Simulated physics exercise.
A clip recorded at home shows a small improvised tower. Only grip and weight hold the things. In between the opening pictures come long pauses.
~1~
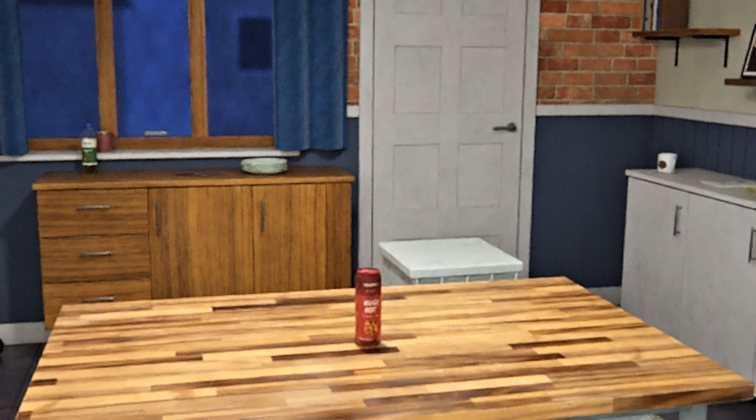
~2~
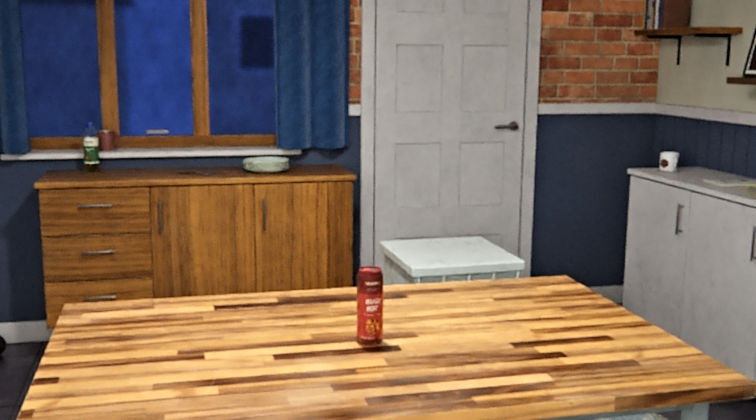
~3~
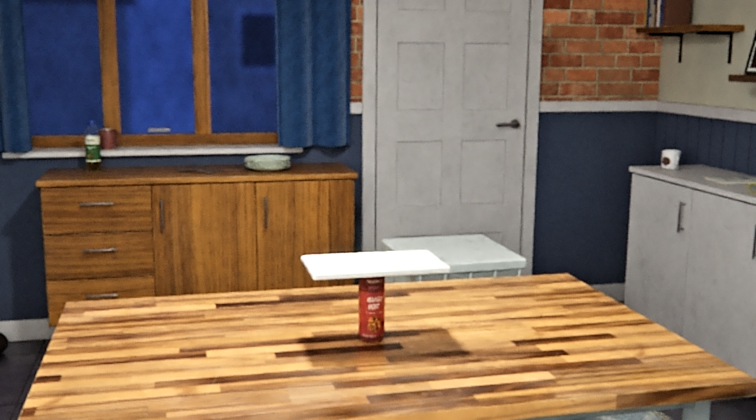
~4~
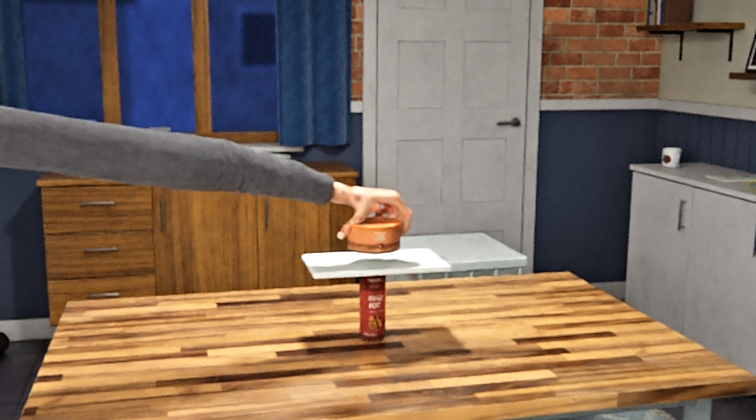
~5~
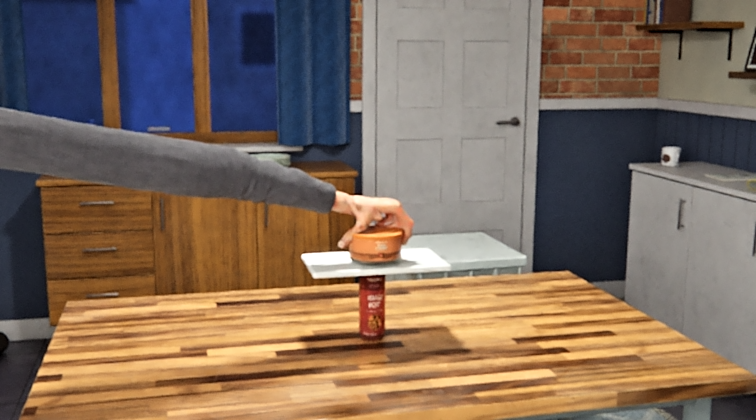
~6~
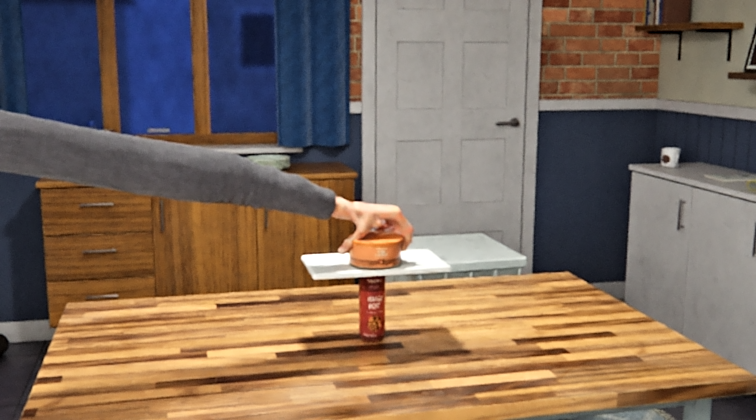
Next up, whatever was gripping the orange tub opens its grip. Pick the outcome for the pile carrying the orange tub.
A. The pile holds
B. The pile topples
Option A: The pile holds.
Then, 0.20 s later than the last frame, all is still.
Then, 0.40 s later than the last frame, orange tub resting near (376, 251).
When it is over, all 3 as before. End places, in pixels of the last picture, orange tub near (376, 251). The stack stays up.
